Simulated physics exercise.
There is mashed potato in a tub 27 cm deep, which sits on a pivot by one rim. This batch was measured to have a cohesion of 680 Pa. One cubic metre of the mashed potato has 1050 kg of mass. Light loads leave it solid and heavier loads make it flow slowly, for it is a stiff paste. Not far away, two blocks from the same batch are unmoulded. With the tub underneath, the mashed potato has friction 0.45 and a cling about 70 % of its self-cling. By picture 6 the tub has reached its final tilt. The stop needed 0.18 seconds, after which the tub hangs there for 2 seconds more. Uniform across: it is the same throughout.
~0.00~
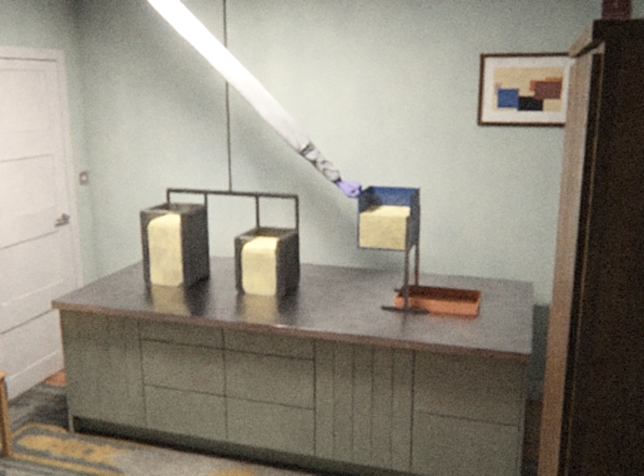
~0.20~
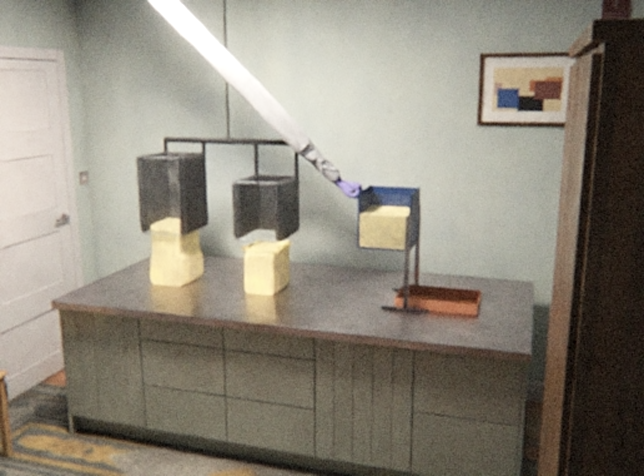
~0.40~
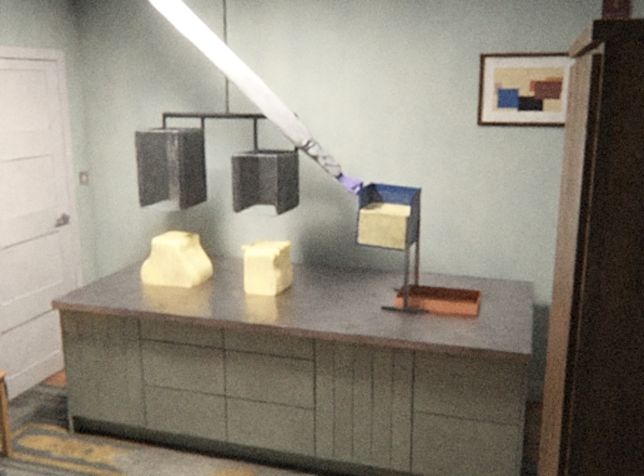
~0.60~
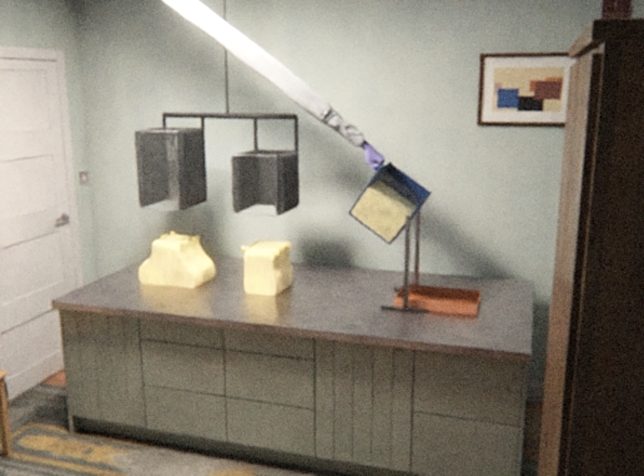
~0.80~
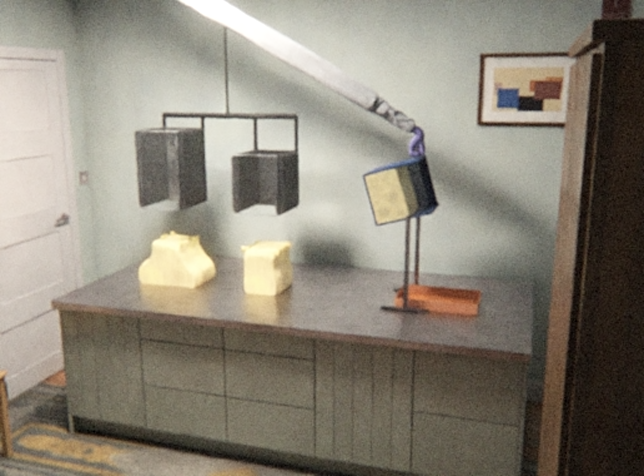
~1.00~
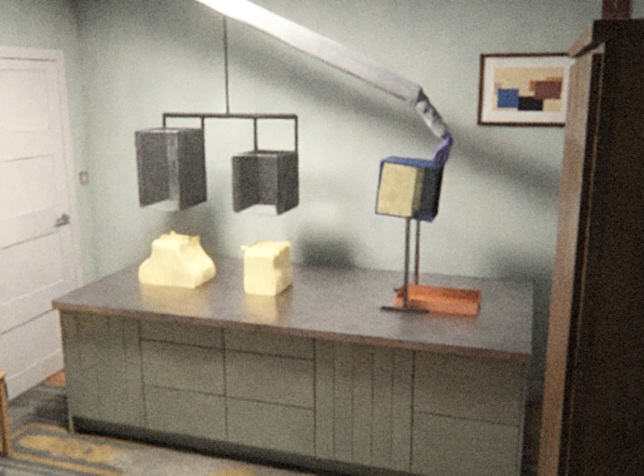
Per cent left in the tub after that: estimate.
Roughly 100 percent.
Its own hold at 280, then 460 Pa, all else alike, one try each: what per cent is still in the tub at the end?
The answers, in order, are 50 % and 65 %.
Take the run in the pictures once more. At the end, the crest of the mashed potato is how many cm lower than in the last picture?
5 cm.
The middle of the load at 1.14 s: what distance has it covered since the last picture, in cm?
2 cm.
By 1.14 s, the tub is at 95 degrees and holds 100 %.
By 1.31 s, the tub is at 95 degrees and holds 100 %.
By 1.48 s, the tub is at 95 degrees and holds 100 %.
By 1.65 s, the tub is at 95 degrees and holds 100 %.
By 3.00 s, at the end, the tub is at 95 degrees and holds 100 %.
